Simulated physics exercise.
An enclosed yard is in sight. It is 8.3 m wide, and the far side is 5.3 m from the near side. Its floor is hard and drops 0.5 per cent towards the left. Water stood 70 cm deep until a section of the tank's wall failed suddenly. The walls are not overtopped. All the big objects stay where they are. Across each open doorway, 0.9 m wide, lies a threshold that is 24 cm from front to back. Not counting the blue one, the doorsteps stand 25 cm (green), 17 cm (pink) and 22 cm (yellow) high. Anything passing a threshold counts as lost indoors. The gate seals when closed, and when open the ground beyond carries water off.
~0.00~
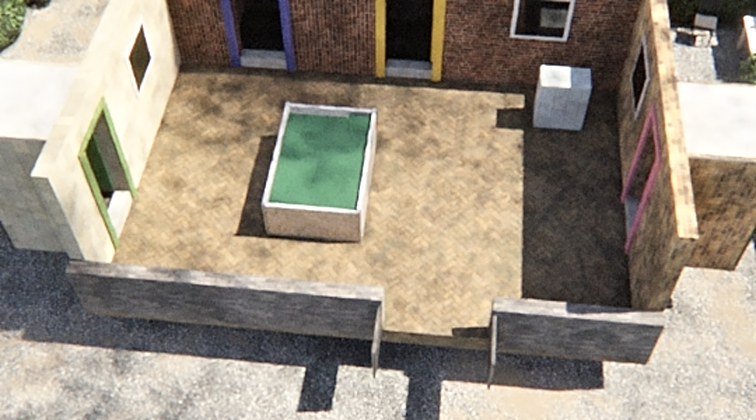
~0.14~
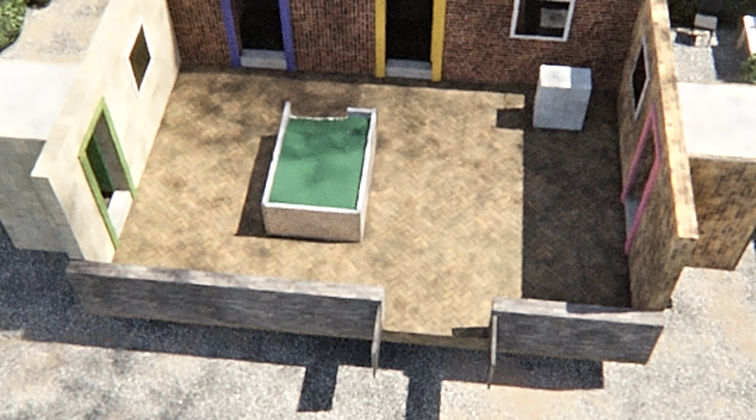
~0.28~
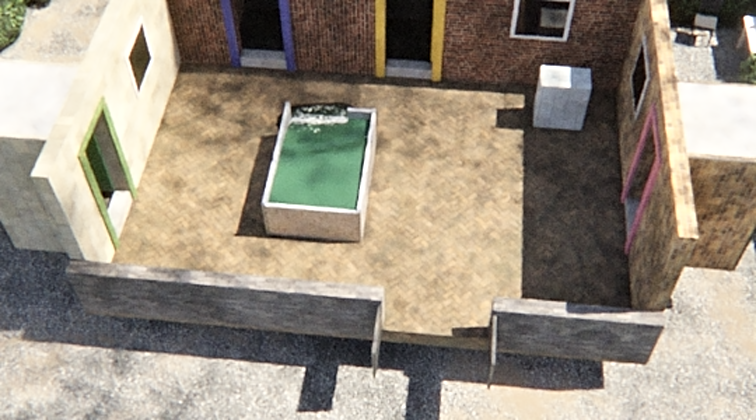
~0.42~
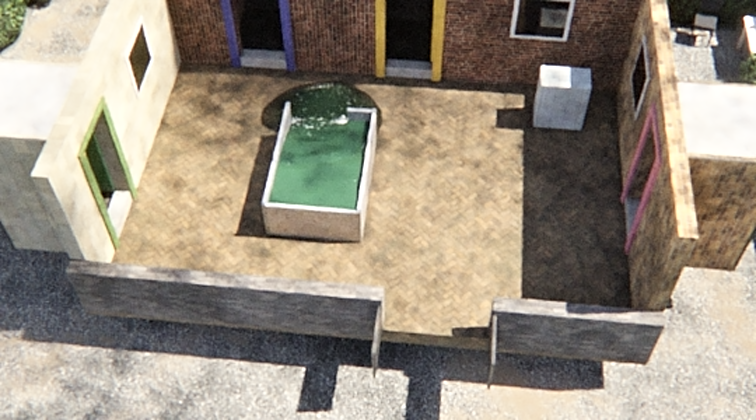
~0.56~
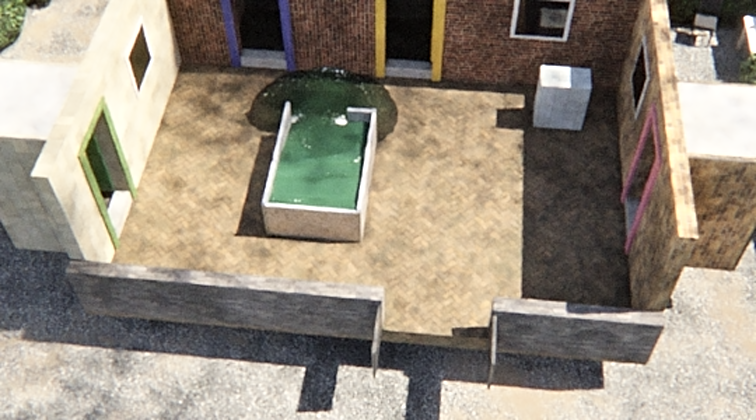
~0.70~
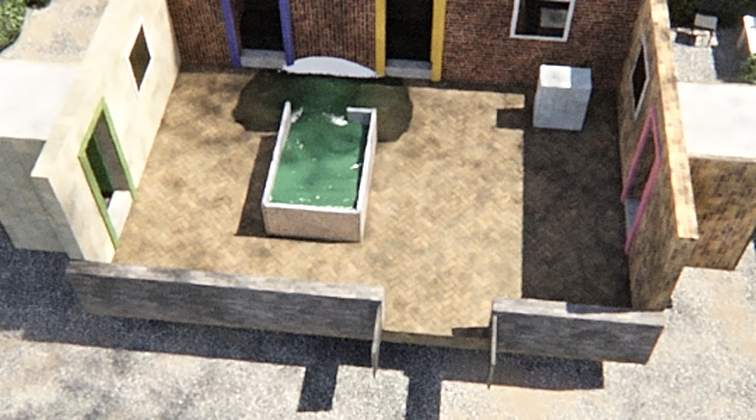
Water pours from the far side of the tank and spreads across the yard floor.
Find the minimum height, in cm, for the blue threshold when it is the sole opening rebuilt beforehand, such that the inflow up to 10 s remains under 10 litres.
The minimum height is about 24 cm.
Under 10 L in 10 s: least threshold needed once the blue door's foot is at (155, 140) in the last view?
About 9.0 cm.
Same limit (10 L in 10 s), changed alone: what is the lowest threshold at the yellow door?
Roughly 13.5 cm at the yellow door.
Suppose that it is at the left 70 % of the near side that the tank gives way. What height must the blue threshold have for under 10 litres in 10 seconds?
Estimate: Near 10.0 cm.
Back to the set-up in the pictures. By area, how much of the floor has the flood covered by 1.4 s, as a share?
15 %.
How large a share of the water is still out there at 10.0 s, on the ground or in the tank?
What remains is some 96 per cent of the water.
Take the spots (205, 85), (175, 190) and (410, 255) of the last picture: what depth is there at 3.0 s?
20, 3 and 0 cm, respectively.
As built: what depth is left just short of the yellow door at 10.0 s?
Lab note: Depth approx. 3.5 cm.
After 1.4 s water covers 15 % of the floor, deepest (42 cm) near (329, 74); 27 cm at the blue door, 0 litres in over its 23 cm threshold.
After 3.0 s water covers 40 % of the floor, deepest (32 cm) near (179, 71); 18 cm at the blue door, 12 litres in over its 23 cm threshold.
After 10.0 s water covers 95 % of the floor, deepest (10 cm) near (130, 210); 6 cm at the blue door, 13 litres in over its 23 cm threshold.
At the blue door as built, the water arrived by 0.8 s and peaked near 27 cm at 1.6 s.
With a threshold of 21 cm, 22 litres would have come in within the 10 s; with 28.5 cm, 2 litres. So under 10 litres takes about 24 cm.
